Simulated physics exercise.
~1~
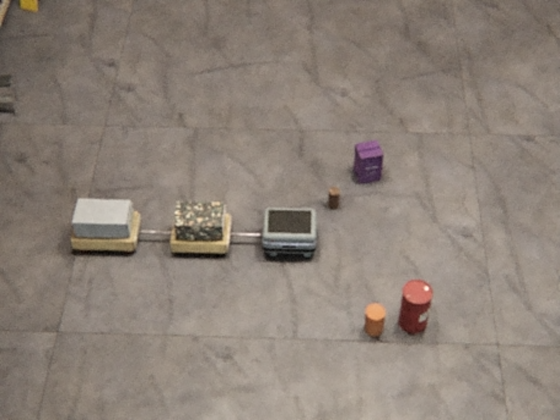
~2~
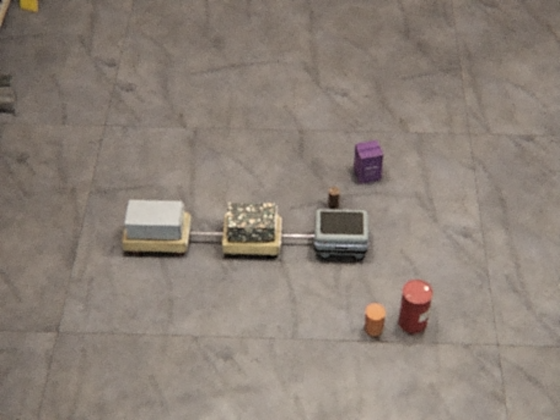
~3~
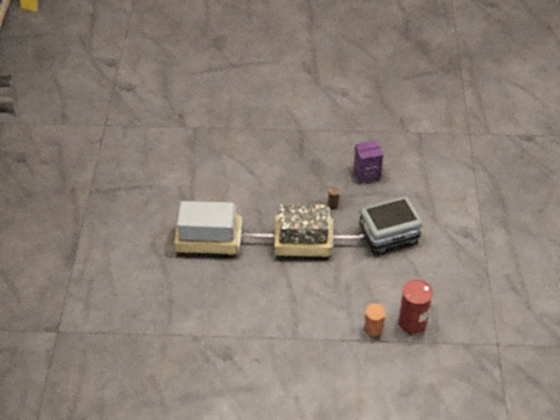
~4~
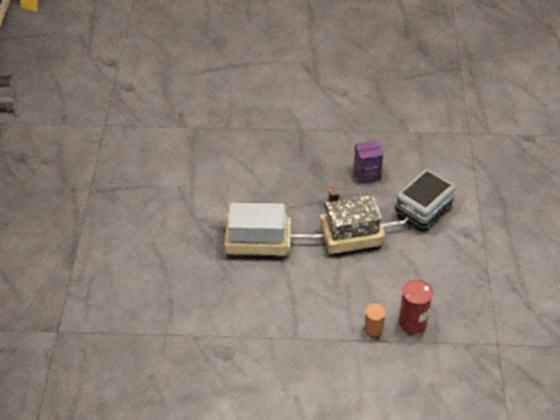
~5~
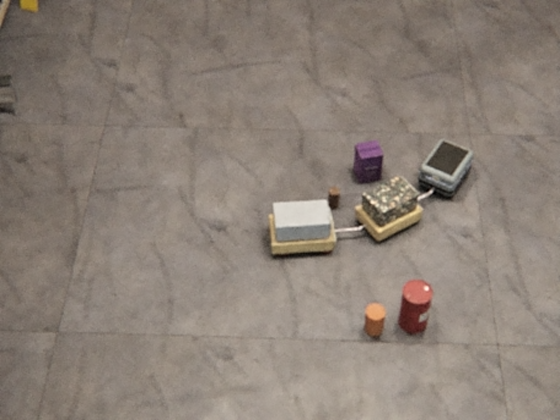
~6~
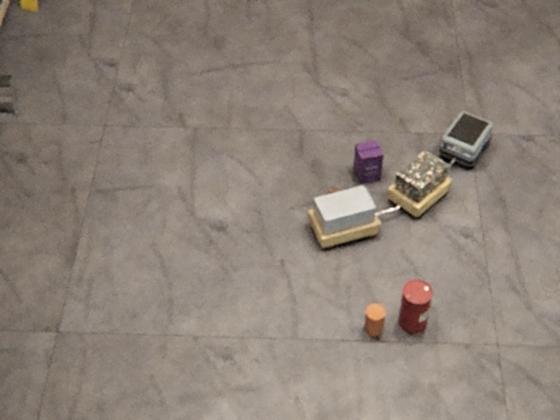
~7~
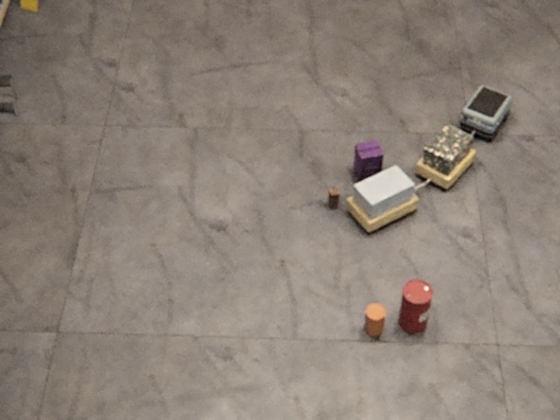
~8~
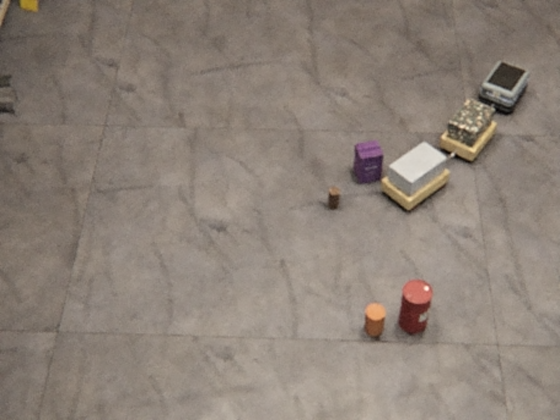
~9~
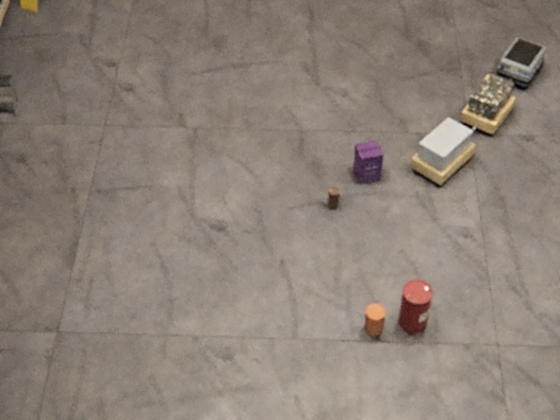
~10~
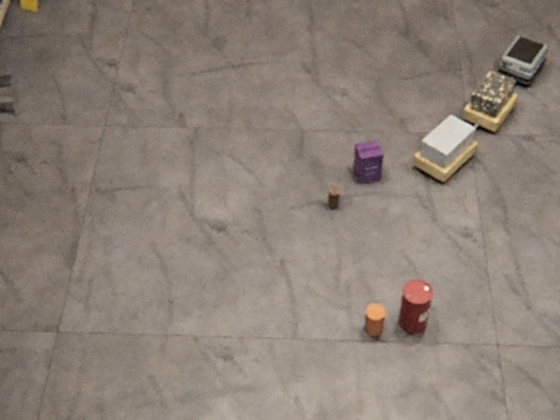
In this clip, a small grey tug pulls two loaded carts rightward across a grey tiled floor, then curves toward the upper right, passing between a purple box and a red drum, and stops near the right edge, with the box, drum, orange pail and brown canister still in place.
